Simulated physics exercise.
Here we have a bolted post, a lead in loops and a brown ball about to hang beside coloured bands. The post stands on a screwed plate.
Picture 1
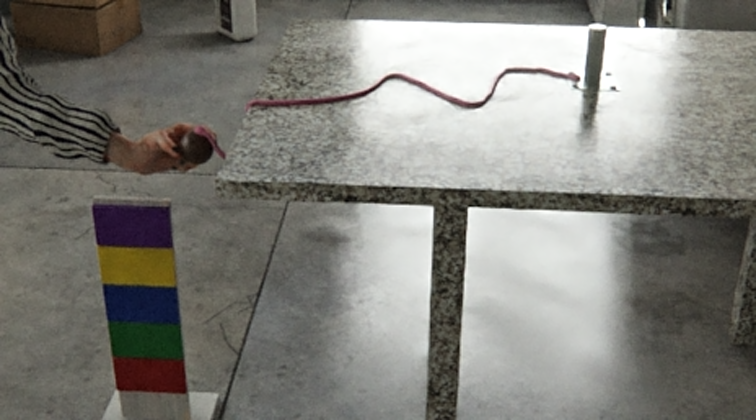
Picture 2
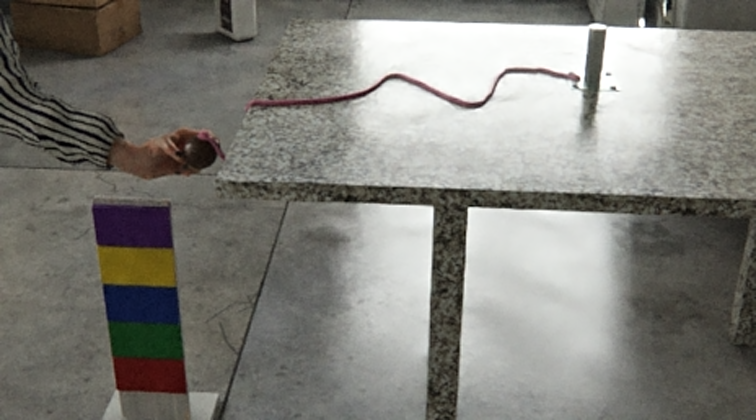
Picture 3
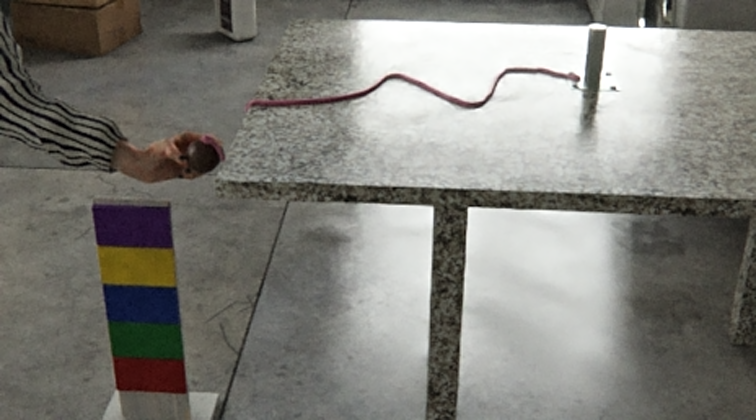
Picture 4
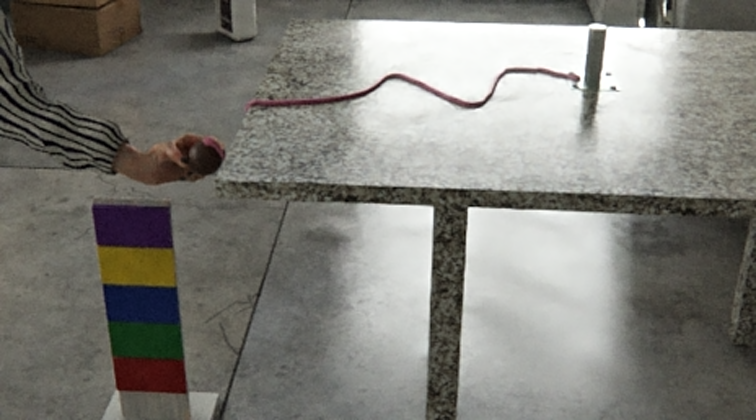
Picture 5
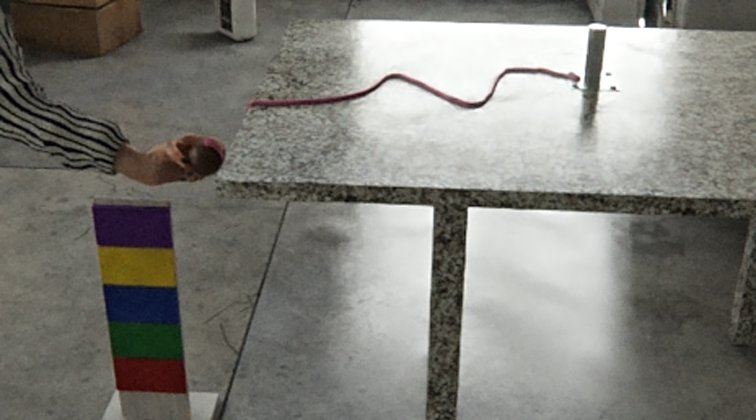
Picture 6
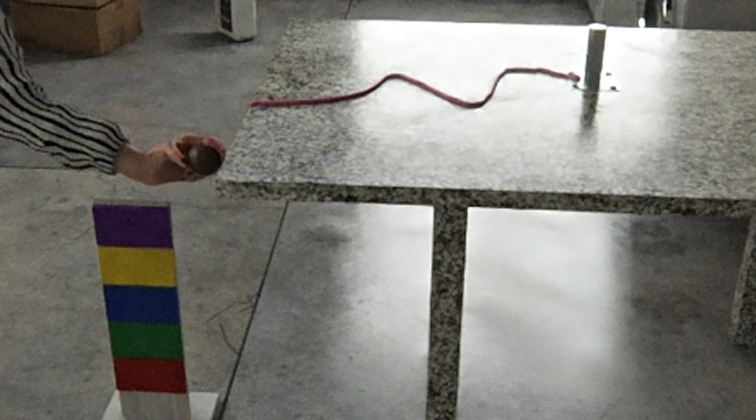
The footage shows a hand in a striped sleeve holding a brown ball beside a speckled table, above a colour-banded board, while a reddish lead lies in loops from a post; the hand shifts slightly down and right, then stays nearly still.
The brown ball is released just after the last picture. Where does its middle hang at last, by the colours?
Its centre hangs level with the green band.
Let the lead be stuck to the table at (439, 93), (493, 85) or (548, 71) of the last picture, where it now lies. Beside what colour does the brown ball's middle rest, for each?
One after the other, yellow; blue; green.
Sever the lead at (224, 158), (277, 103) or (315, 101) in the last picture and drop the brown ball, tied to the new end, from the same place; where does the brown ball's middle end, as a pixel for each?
About (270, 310), (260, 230) and (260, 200).
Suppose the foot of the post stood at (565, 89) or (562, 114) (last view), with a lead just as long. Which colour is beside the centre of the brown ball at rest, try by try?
It would be red; red.
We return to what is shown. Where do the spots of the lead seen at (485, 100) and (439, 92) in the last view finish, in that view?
At (405, 82), then (341, 83).
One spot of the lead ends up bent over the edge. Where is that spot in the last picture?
The one at (383, 80).
A little later, ball near (254, 319); level with blue.
Next, ball near (278, 322); level with green.
When it is over, ball near (272, 328); level with green. Its middle rests at the green band.
